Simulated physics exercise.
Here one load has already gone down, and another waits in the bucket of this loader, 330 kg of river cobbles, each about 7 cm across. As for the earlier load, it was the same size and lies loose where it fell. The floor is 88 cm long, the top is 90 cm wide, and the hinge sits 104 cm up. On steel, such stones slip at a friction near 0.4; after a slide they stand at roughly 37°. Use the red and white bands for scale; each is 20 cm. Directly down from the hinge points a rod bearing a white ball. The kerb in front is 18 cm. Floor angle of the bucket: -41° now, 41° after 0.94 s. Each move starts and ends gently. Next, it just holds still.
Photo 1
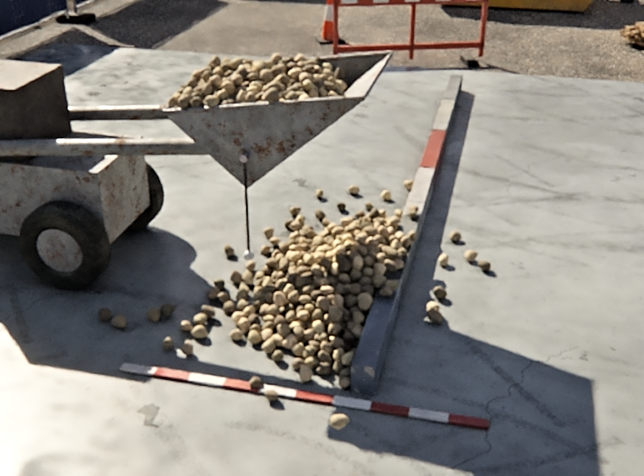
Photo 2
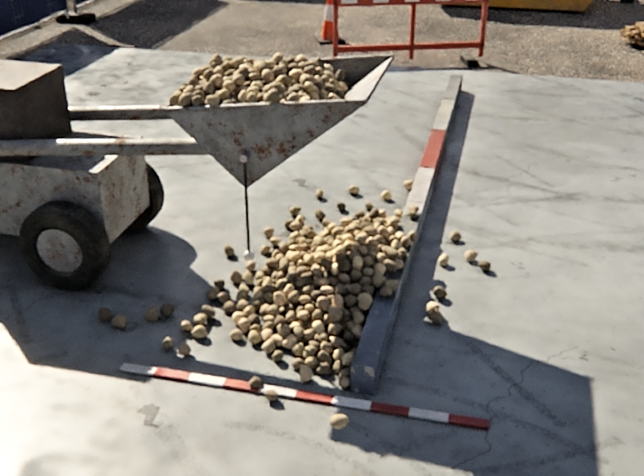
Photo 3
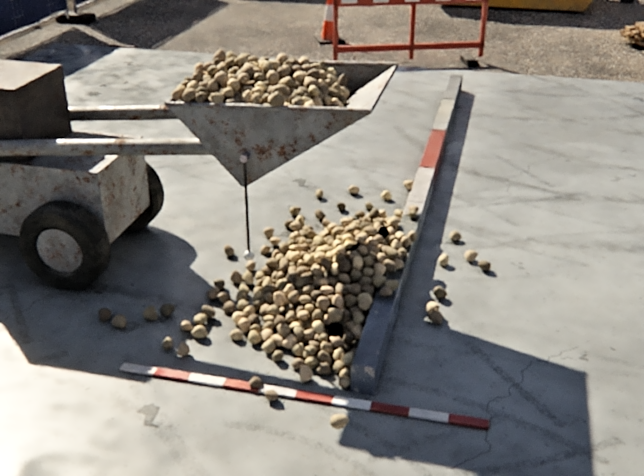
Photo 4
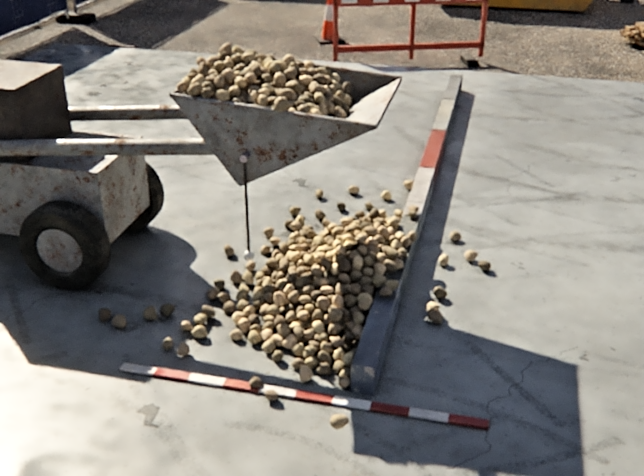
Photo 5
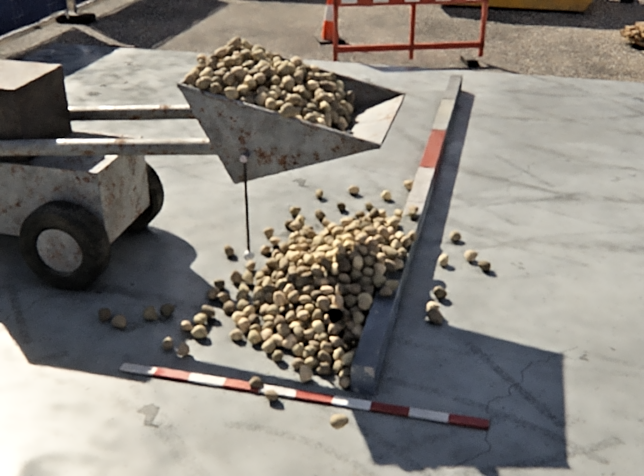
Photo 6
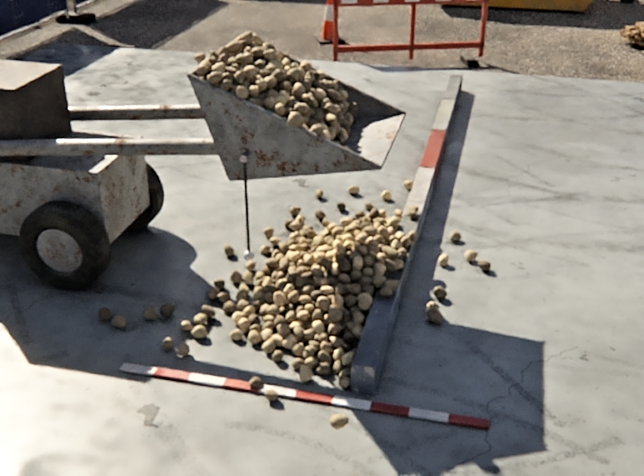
A metal loader bucket full of pale rounded stones gradually tilting forward to the right, above a loose pile beside a kerb.
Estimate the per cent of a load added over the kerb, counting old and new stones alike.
Roughly 62 per cent of a load is added.
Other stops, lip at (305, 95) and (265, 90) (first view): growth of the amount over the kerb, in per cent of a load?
I'd say close to 15 per cent for one and close to 5 per cent for the other, in that order.
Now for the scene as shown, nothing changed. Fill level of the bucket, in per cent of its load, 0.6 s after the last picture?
Held: Around 55 % of the load.
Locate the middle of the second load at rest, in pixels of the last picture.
I'd point to about (424, 284).
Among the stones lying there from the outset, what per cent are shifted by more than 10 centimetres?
Estimate: 5 %, roughly.
Then, 0.3 s after the last picture the floor is at 28°; in per cent of one load, 99 in the bucket, 99 on this side of the kerb, 1 over the kerb; the foremost stones are at (447, 270).
Then, 0.6 s after the last picture the floor is at 41°; in per cent of one load, 55 in the bucket, 137 on this side of the kerb, 8 over the kerb; the foremost stones are at (452, 281).
Then, 1.0 s after the last picture the floor is at 41°; in per cent of one load, 14 in the bucket, 142 on this side of the kerb, 43 over the kerb; the foremost stones are at (548, 307).
Then, 3.4 s after the last picture the floor is at 41°; in per cent of one load, 0 in the bucket, 137 on this side of the kerb, 63 over the kerb; the foremost stones are past the picture's edge. Net gain over the kerb, 62.
